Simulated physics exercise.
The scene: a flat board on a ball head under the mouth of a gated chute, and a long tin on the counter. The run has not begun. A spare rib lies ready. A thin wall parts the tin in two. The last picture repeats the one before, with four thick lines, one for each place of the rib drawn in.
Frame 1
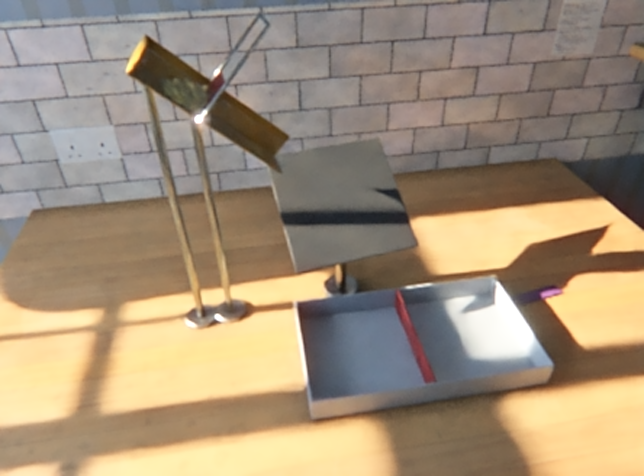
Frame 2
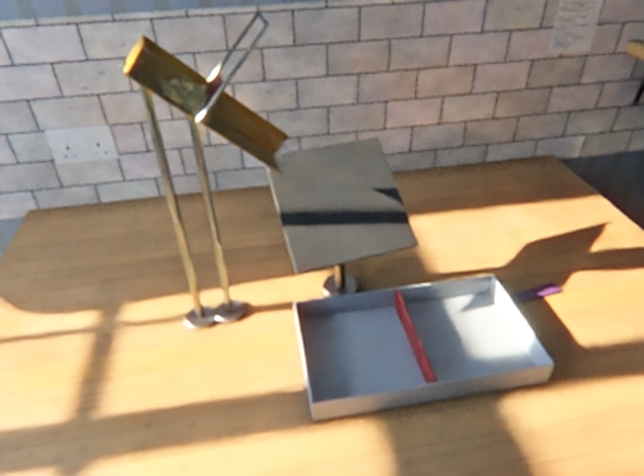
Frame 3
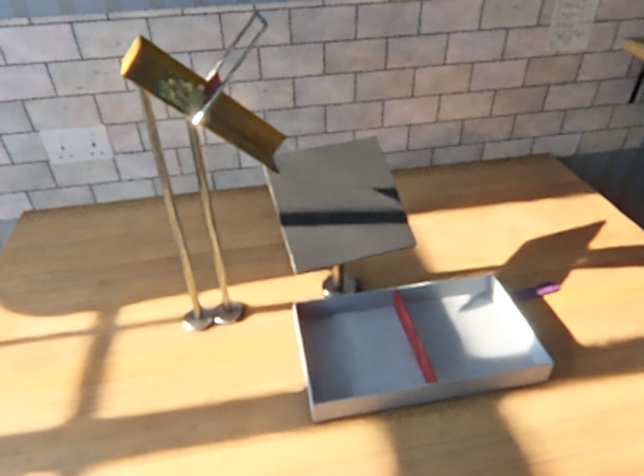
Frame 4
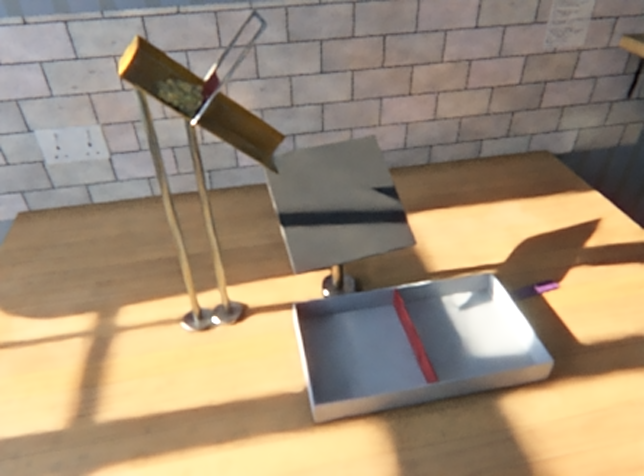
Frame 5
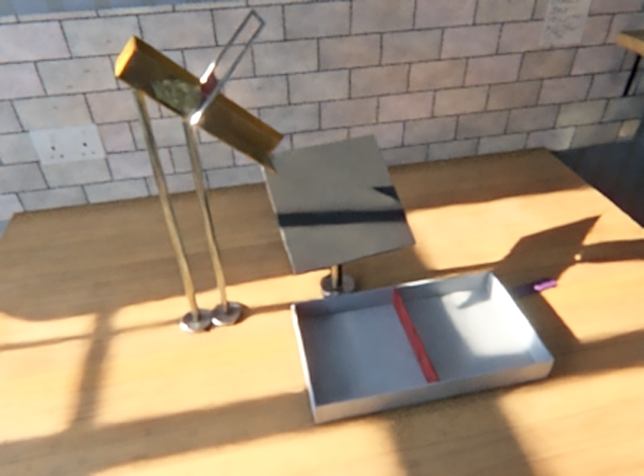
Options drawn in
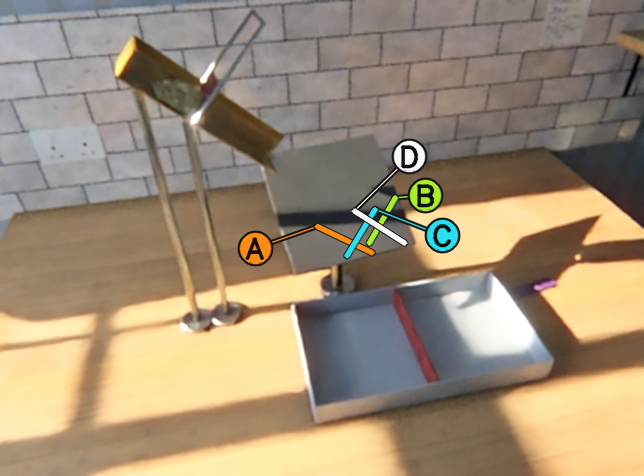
A sunlit wooden counter against a pale brick-tiled wall is seen from slightly above. At left, a brassy chute on two thin posts slopes down to the right, a wire loop at its gate, above a tilted dark grey board on a short stand, with a pale open tin divided by a red wall in front. The objects stay still while the camera drifts very slightly.
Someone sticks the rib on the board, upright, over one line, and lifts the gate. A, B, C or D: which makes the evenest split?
D is best.
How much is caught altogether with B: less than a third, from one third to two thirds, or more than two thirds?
Line B gives more than two thirds.
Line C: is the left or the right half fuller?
Left.
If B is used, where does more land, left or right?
The left half.
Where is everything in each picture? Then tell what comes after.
In the first frame, load behind the gate (189, 95), soya beans; lip of the chute (277, 164), sloping fairly steeply.
In the second frame, middle of the board (340, 200), tilted fairly steeply; middle of its low edge (360, 259); of its high edge (322, 146).
In the third frame, front corners of the tin (313, 405) and (554, 363); front end of its middle wall (438, 383); gate still shut (216, 82).
In the fourth frame, middle of the load (183, 96); lip (274, 165).
In the fifth frame, middle of the load (181, 97); lip (273, 165).
On the marked copy, line A from (317, 226) to (372, 252); line B from (395, 197) to (369, 243); line C from (375, 209) to (346, 255); line D from (354, 211) to (404, 243).
Choosing A, of what is caught, about a tenth in the left half, the larger part in the right.
Choosing B, of what is caught, every piece in the left half, not one piece in the right.
Choosing C, of what is caught, almost all in the left half, just a few in the right.
Choosing D, of what is caught, roughly half in the left half, roughly half in the right.
